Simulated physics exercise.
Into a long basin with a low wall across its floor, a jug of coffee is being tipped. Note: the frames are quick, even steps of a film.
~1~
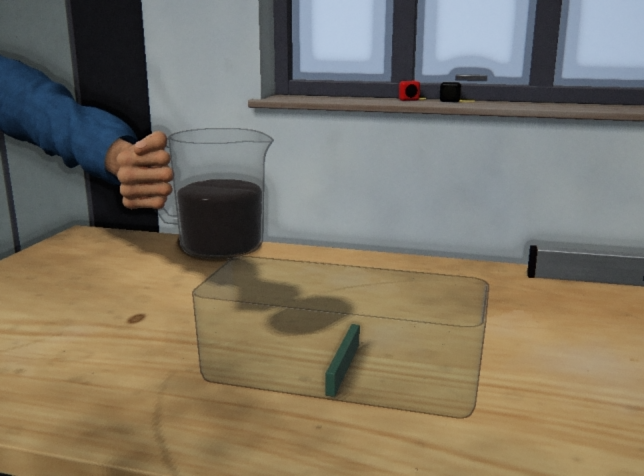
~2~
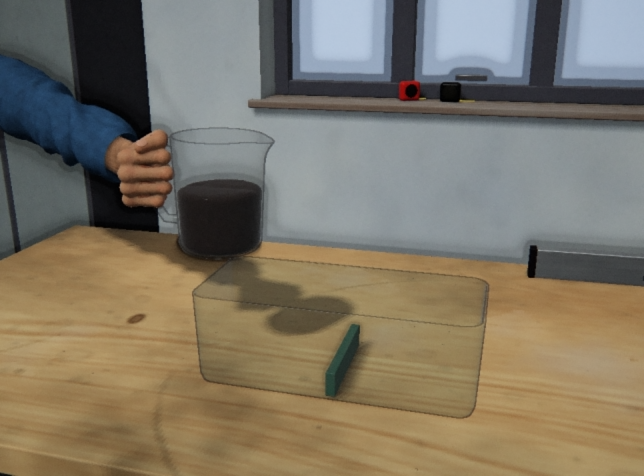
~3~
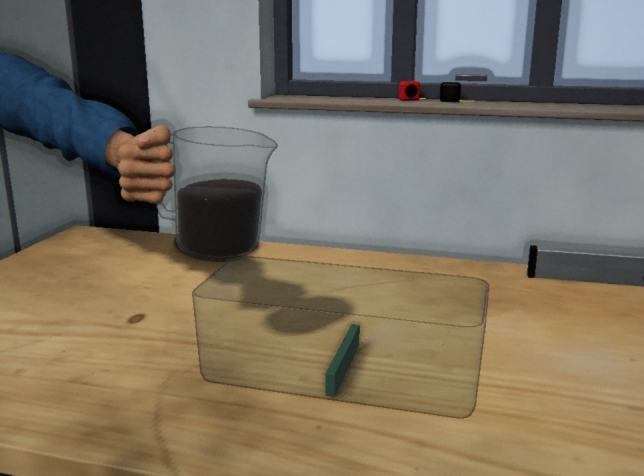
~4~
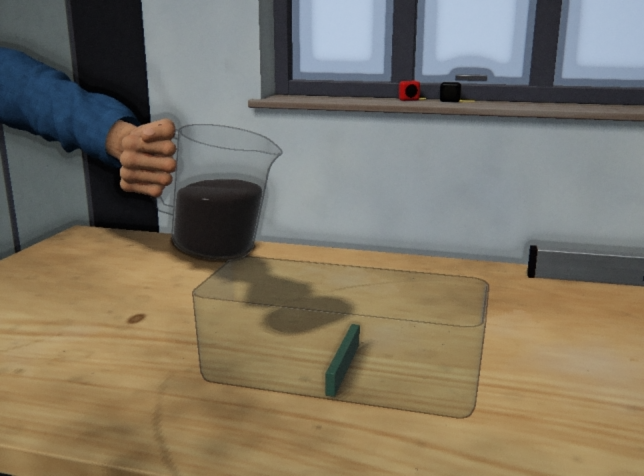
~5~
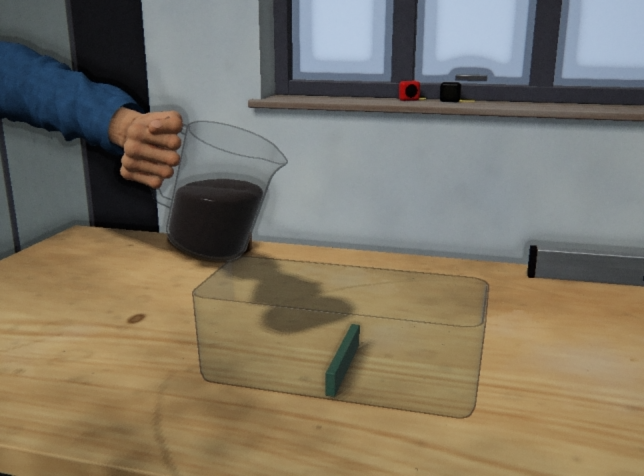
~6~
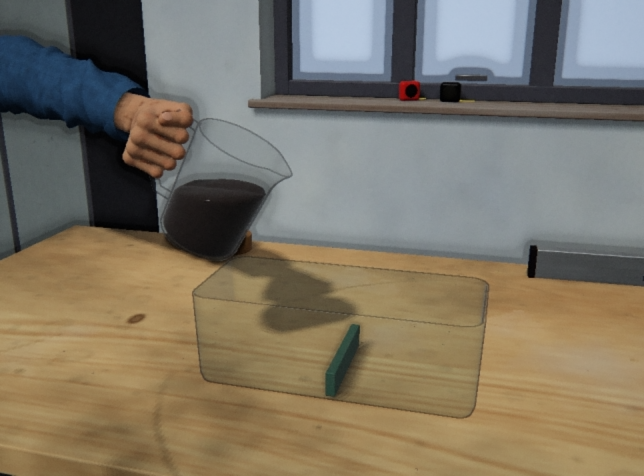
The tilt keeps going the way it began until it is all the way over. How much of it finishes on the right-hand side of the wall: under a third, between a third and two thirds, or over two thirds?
Beneath one third.
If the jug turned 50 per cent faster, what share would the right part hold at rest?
About 10 %.
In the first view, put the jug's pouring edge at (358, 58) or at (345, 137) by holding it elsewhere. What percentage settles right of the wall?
About 75 % the first time, about 85 % the second.
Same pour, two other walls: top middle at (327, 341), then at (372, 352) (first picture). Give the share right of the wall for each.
First try 30 per cent, second try 10 per cent.
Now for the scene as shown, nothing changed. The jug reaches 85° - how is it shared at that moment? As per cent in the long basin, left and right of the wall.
Near 5 in a hundred left, near 0 in a hundred right.
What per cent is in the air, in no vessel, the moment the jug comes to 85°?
I'd put it near 10 per cent.
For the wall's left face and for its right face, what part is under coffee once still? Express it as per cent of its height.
Some 70 per cent left and 10 right.
A moment on, the tilt is 85° and 85 per cent is still to pour, 3 is left of the wall and 0 right of it.
Next, the tilt is 110° and 21 per cent is still to pour, 67 is left of the wall and 2 right of it.
Then the tilt is 112° and 1 per cent is still to pour, 89 is left of the wall and 7 right of it.
Later the tilt is 112° and 0 per cent is still to pour, 86 is left of the wall and 11 right of it.
Finally, 86 per cent lies left of the wall, 11 right of it and 3 outside.
